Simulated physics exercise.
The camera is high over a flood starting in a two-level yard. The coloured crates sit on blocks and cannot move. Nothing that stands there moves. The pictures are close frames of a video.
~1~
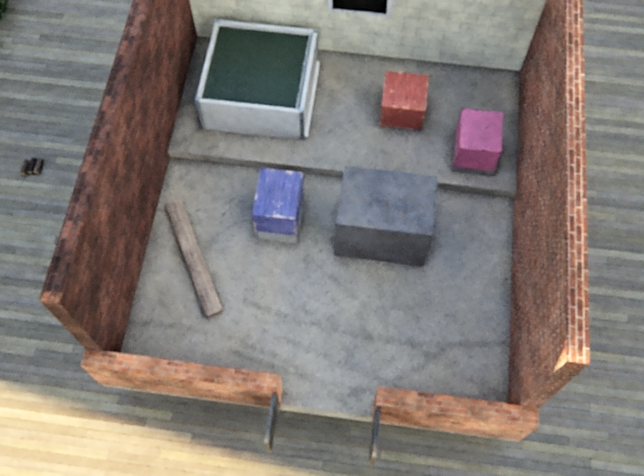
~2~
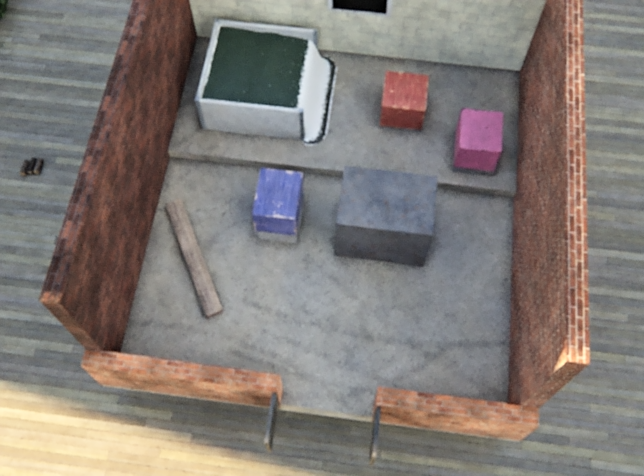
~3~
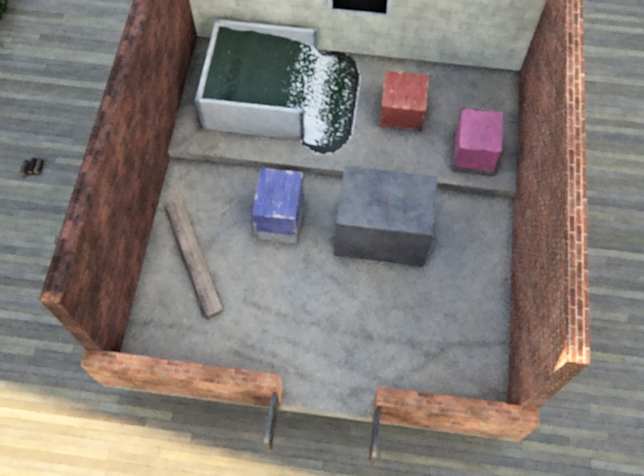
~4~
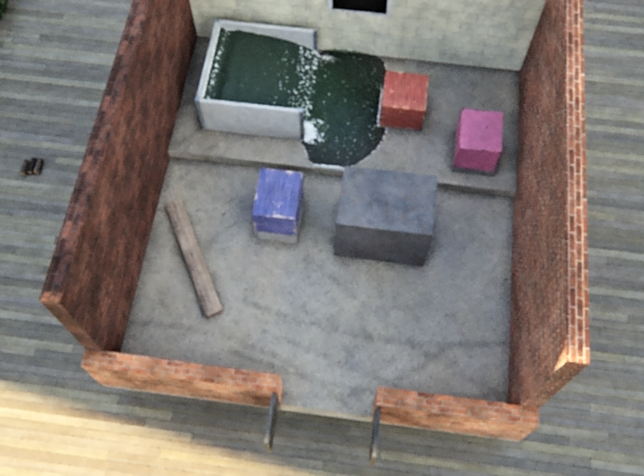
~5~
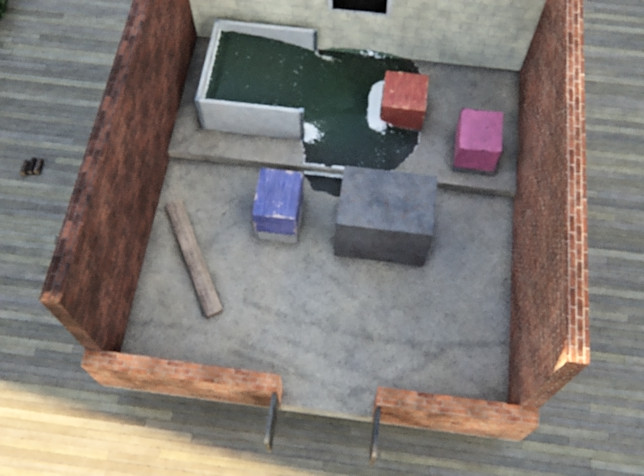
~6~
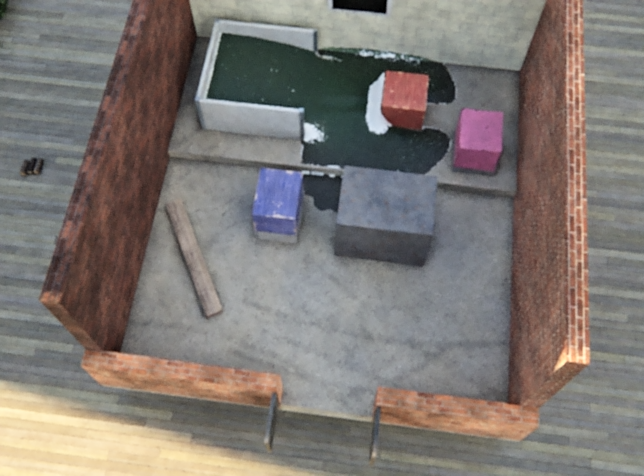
Dark green water pouring from a pale tank's open right side, spreading across the upper level around a red block.
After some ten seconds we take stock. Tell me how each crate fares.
In the end: The red crate is soaked; the pink crate is soaked; the blue crate keeps dry.
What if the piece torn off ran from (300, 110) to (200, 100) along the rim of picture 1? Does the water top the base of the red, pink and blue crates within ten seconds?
In short: Red crate escapes it; pink crate is spared; blue crate is topped.
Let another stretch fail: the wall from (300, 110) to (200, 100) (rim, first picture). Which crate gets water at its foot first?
The blue crate.
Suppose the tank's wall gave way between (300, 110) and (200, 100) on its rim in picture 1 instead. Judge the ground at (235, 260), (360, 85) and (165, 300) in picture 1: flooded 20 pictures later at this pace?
In turn: Under water, dry, flooded.
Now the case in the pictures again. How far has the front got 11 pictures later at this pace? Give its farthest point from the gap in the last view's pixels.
I would point to (499, 366).
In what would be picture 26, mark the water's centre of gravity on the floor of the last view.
Near (401, 163).
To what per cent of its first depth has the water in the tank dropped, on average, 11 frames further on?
Roughly 22 per cent.
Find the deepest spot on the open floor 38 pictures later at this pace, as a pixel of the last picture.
I would point to (485, 414).
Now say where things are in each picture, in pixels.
The first frame shows the tank at (258, 68) is whole and still.
In the second frame, water pours out at (307, 89) and has run to (321, 58).
In the third frame, the front is at (339, 55), out from the gap at (307, 91).
In the fourth frame, the front is at (380, 65), out from the gap at (307, 92).
In the fifth frame, the front is at a hidden place, out from the gap at (307, 92).
In the sixth frame, water pours out at (307, 93) and has run to (450, 87).
A moment on, water covers 25 % of the floor; the red crate water round its plinth, the pink crate water round its plinth, the blue crate water round its plinth.
Next, water covers 35 % of the floor; the red crate water round its plinth, the pink crate water round its plinth, the blue crate water round its plinth.
Then, water covers 55 % of the floor; the red crate water round its plinth, the pink crate water round its plinth, the blue crate water round its plinth.
Later, water covers 80 % of the floor; the red crate water round its plinth, the pink crate water round its plinth, the blue crate water round its plinth.
In the end, water covers 95 % of the floor; the red crate was topped, the pink crate was topped, the blue crate stayed above the water.
